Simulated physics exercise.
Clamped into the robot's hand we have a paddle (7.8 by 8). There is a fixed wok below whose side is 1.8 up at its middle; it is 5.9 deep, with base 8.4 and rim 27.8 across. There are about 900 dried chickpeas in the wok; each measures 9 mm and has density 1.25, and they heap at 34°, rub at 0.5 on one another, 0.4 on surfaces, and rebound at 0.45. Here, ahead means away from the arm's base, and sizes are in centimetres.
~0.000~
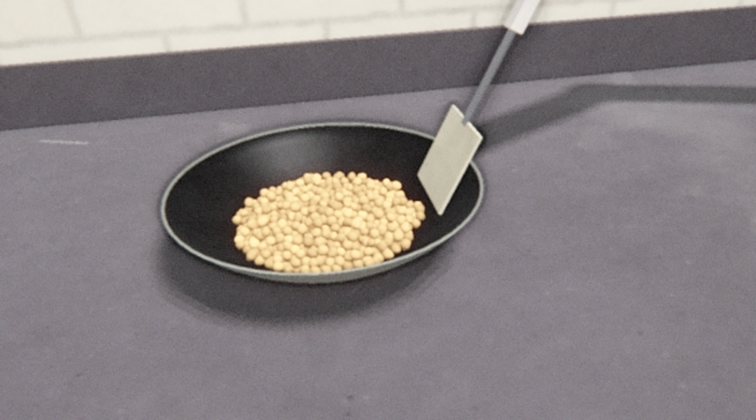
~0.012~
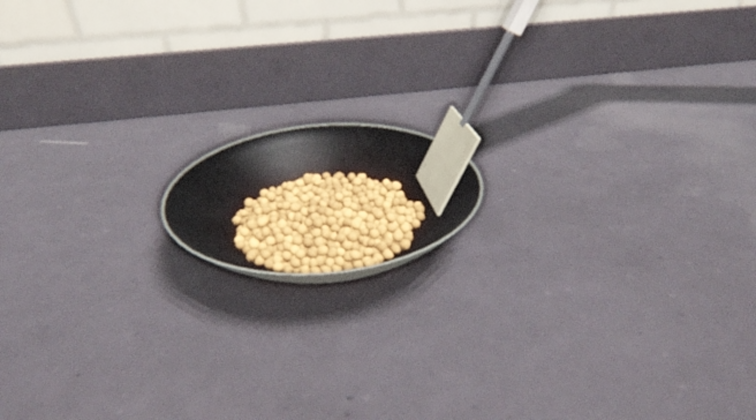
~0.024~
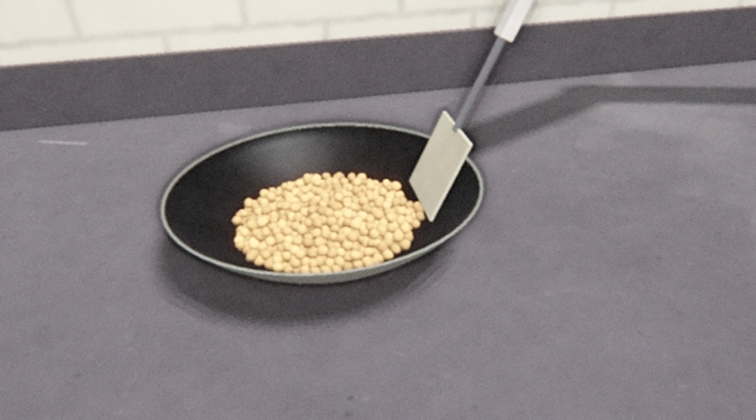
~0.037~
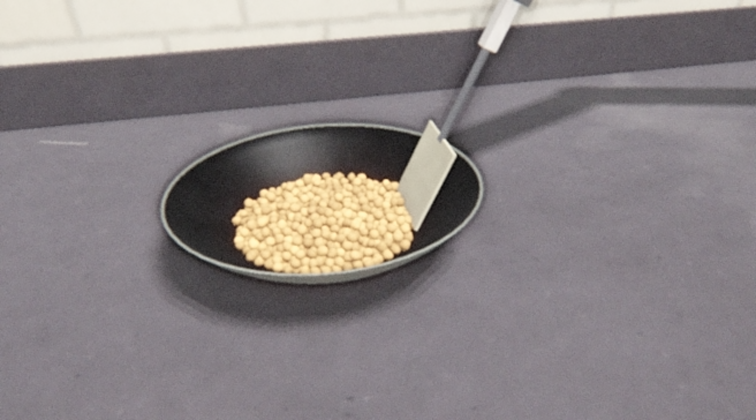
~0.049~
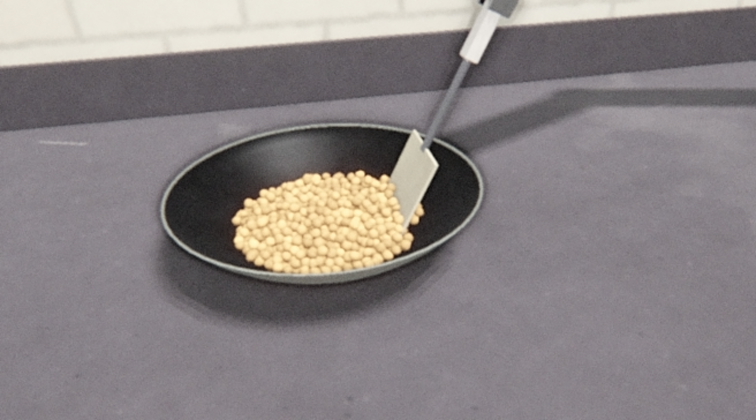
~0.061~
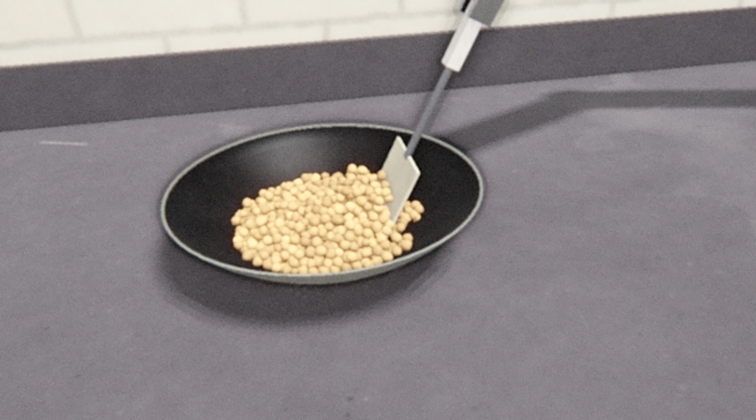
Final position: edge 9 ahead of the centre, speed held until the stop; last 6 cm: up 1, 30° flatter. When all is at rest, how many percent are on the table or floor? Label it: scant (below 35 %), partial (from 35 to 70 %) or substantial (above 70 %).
Partial (from 35 to 70 %).
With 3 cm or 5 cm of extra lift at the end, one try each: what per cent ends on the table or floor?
40 and 40 per cent.
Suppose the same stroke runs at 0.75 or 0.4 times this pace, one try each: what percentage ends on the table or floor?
About 35 and 15 per cent.
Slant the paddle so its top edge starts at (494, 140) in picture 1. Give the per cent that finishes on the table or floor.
Roughly 35%.
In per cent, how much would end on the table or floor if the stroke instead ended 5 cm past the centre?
In that case some 5 per cent.
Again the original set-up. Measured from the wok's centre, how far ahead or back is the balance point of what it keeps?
Roughly 3.5 cm ahead.
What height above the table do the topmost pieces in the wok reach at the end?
It reaches around 6.0 cm.
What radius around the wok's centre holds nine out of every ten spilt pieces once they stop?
The distance is roughly 45 cm.
After 0.09 s, sloping 64°, highest piece 9 above the table; 900 in the wok.
After 0.13 s, sloping 57°, highest piece 11 above the table; 897 in the wok, 3 on the blade or in flight.
After 0.34 s, sloping 34°, highest piece 8 above the table; 518 in the wok, 174 on the table or floor, 208 on the blade or in flight.
After 1.39 s, sloping 34°, highest piece 6 above the table; 514 in the wok, 386 on the table or floor.
At rest, 514 in the wok, 386 on the table or floor. That is 43 % on the table or floor.
